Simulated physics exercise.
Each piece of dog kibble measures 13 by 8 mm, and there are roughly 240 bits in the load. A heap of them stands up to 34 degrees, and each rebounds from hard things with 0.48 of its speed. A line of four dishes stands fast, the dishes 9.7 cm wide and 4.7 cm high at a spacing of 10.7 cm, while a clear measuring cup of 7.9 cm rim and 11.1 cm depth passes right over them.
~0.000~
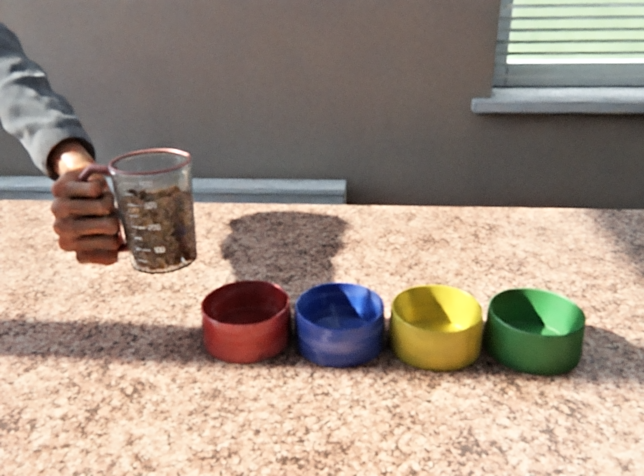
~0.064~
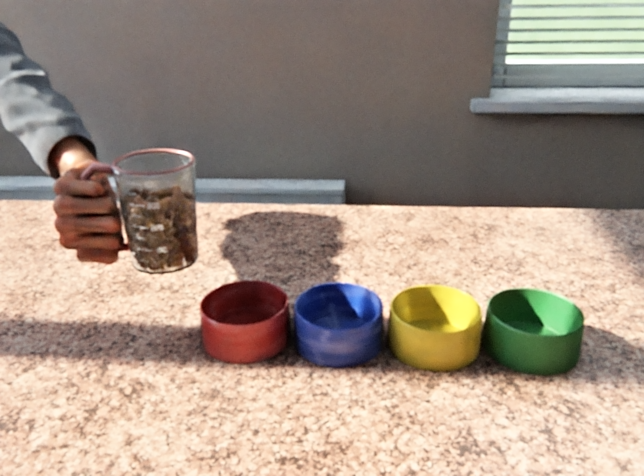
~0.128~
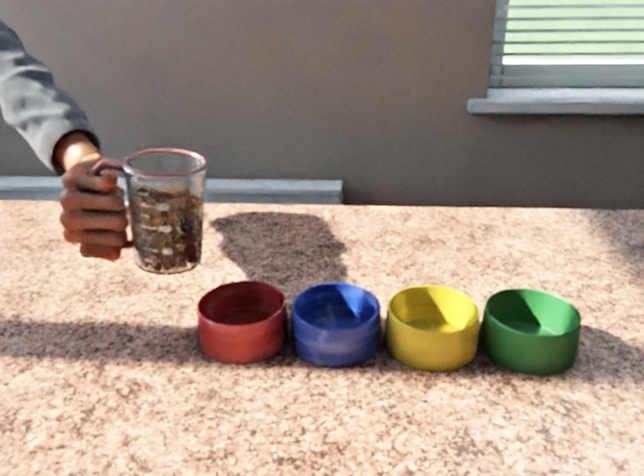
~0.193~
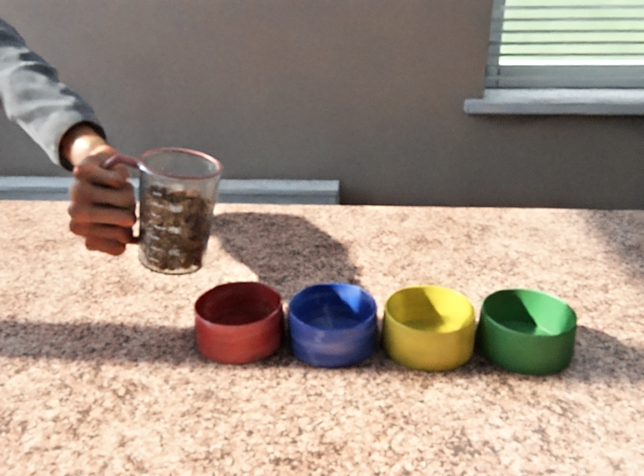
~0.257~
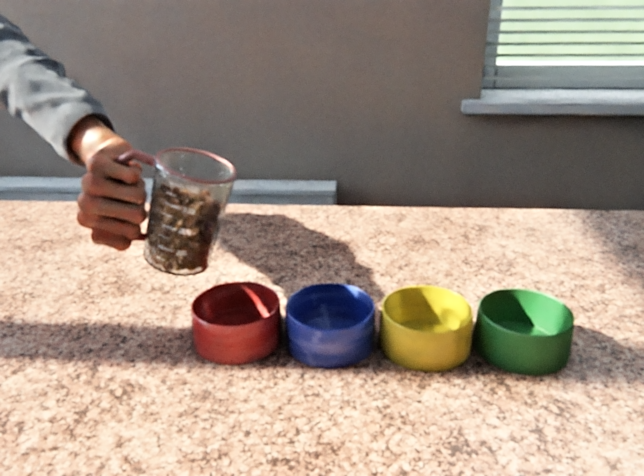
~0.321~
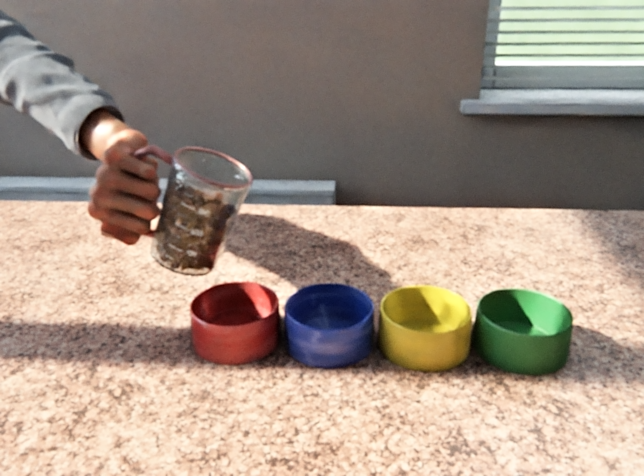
On a speckled stone-like surface in front of a grey wall with part of a window at upper right, the view looks slightly down from the front. Four round dishes, red, blue, yellow and green from left to right, stand in a row, while a grey-sleeved hand holds a clear measuring cup of brown pieces at left. The hand moves the cup a short way right, tilting it gradually rightward, as the view shifts very slightly.
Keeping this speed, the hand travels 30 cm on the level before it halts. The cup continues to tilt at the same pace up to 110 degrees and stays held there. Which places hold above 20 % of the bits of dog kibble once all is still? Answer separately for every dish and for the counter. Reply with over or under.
Red under, blue under, green over, yellow under, counter under.
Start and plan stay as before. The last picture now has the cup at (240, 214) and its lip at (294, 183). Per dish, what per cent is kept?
In the end red holds 0, blue holds 0, green holds 70, yellow holds 10.
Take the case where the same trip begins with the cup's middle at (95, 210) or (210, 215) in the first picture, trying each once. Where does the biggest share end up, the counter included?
Largest amount - try one: Yellow, try two: Green.
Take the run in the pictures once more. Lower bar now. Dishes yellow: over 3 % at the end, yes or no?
Yellow - it holds.
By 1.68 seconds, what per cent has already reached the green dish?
Share at that time: Approx. 50 per cent.
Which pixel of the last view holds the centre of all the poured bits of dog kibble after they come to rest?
Centre at rest, approx.: (505, 331) px.
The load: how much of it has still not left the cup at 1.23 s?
I reckon around 100 per cent.
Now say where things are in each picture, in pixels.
The first picture shows cup at (158, 212), tilt 0 degrees, lip at (188, 162), moved 0.0 cm; middle of the pieces at (161, 225); red dish at (245, 302); blue dish at (340, 305); yellow dish at (437, 307); green dish at (536, 310).
The second picture shows cup at (160, 212), tilt 2 degrees, lip at (192, 163), moved 0.4 cm; middle of the pieces at (163, 225).
The third picture shows cup at (167, 212), tilt 6 degrees, lip at (204, 167), moved 1.5 cm; middle of the pieces at (168, 225).
The fourth picture shows cup at (176, 213), tilt 12 degrees, lip at (219, 171), moved 2.9 cm; middle of the pieces at (176, 225).
The fifth picture shows cup at (187, 213), tilt 17 degrees, lip at (234, 177), moved 4.2 cm; middle of the pieces at (184, 225).
The sixth picture shows cup at (198, 213), tilt 23 degrees, lip at (251, 182), moved 5.6 cm; middle of the pieces at (194, 225); red dish at (235, 303); blue dish at (329, 305); yellow dish at (426, 308); green dish at (524, 311). The cup turns about 90 degrees a second and travels 22 cm a second.
After 0.87 s, tilt 72 degrees; cup holds 100 %.
After 1.23 s, tilt 103 degrees; cup holds 100 %.
After 1.68 s, tilt 110 degrees; cup holds 40 %, green 50 %, yellow 5 %.
In the end, at 3.7 s, red 0 %, blue 0 %, green 75 %, yellow 5 %, counter 10 %, cup 5 %.
